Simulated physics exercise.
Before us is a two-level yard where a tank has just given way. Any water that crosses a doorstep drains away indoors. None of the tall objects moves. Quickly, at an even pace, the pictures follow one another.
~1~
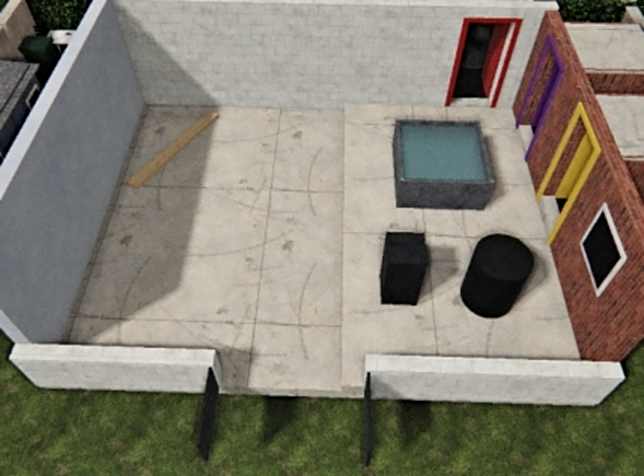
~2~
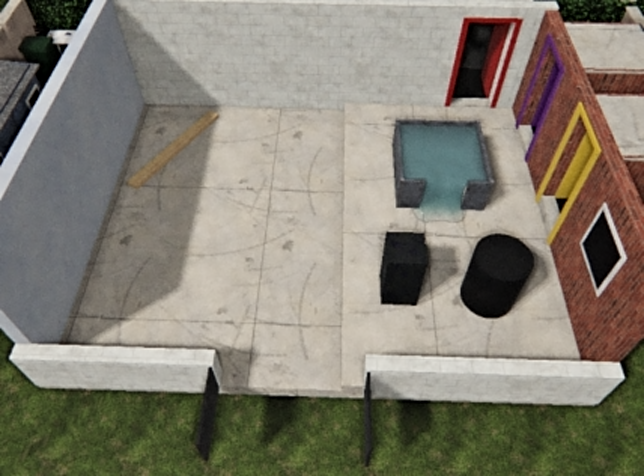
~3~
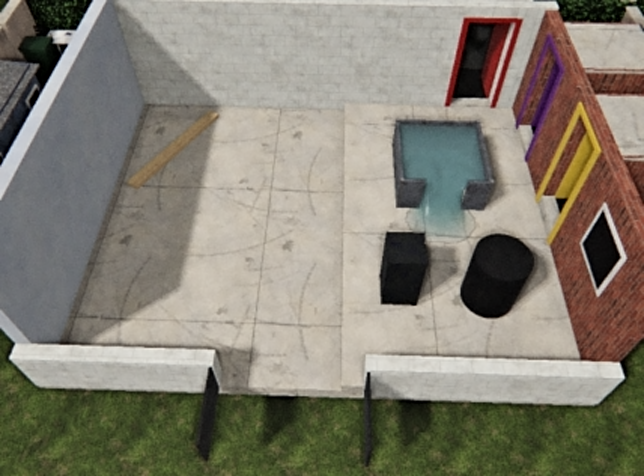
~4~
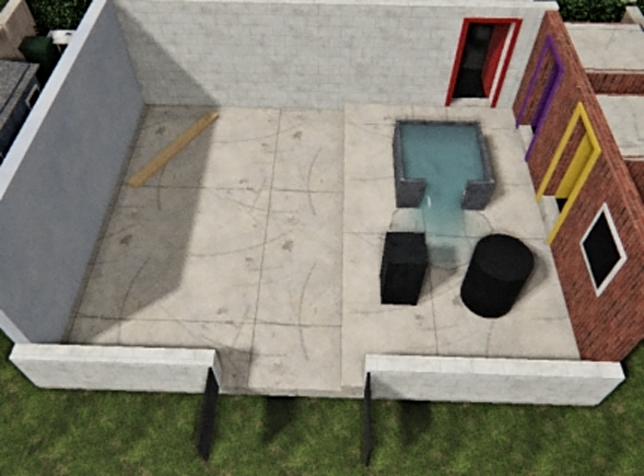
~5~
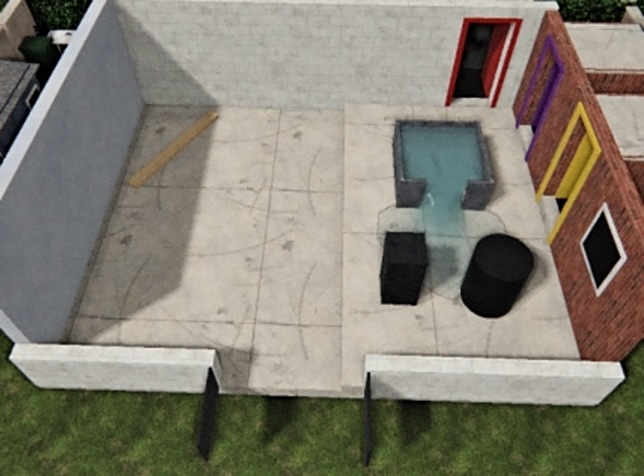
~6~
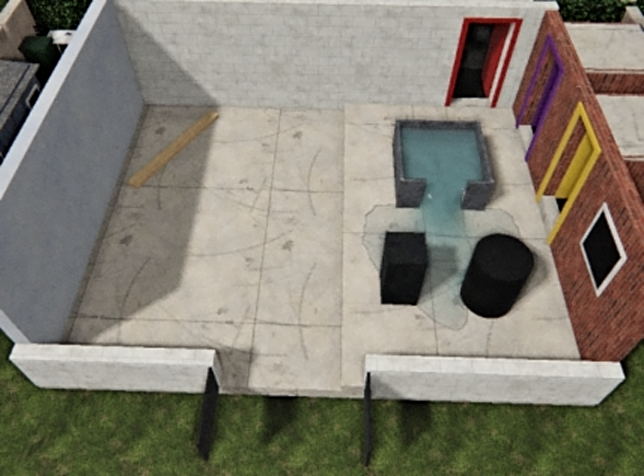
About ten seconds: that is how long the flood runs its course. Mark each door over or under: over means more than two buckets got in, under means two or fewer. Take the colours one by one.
Purple door - under, yellow door - under, red door - under.
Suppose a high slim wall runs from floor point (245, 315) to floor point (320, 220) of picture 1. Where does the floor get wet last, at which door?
The red-painted one comes last.
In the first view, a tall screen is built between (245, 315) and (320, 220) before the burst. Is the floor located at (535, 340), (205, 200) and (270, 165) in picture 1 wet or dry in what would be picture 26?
Submerged, untouched, untouched.
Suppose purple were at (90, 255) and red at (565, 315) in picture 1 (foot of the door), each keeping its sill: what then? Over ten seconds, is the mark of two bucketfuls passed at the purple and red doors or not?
First the purple door, which stays on the safe side, then the red door, which crosses the line.
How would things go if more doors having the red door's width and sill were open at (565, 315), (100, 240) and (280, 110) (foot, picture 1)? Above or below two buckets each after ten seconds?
One, ends up above; two, ends up below; three, ends up below.
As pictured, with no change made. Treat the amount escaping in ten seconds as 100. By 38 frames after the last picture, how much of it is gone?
Roughly 45 per cent.
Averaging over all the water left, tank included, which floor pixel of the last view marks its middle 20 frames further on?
(433, 256).
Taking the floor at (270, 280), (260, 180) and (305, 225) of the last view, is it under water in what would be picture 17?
First spot submerged, second spot spared, third spot spared.
A moment on, water covers 15 % of the floor; the purple door not reached, the yellow door not reached, the red door not reached.
Next, water covers 25 % of the floor; the purple door not reached, the yellow door wet at the sill, nothing in, the red door not reached.
Then, water covers 40 % of the floor; the purple door not reached, the yellow door wet at the sill, nothing in, the red door not reached.
Later, water covers 50 % of the floor; the purple door wet at the sill, nothing in, the yellow door wet at the sill, nothing in, the red door not reached.
In the end, water covers 65 % of the floor; the purple door wet at the sill, nothing in, the yellow door wet at the sill, nothing in, the red door under two buckets in.
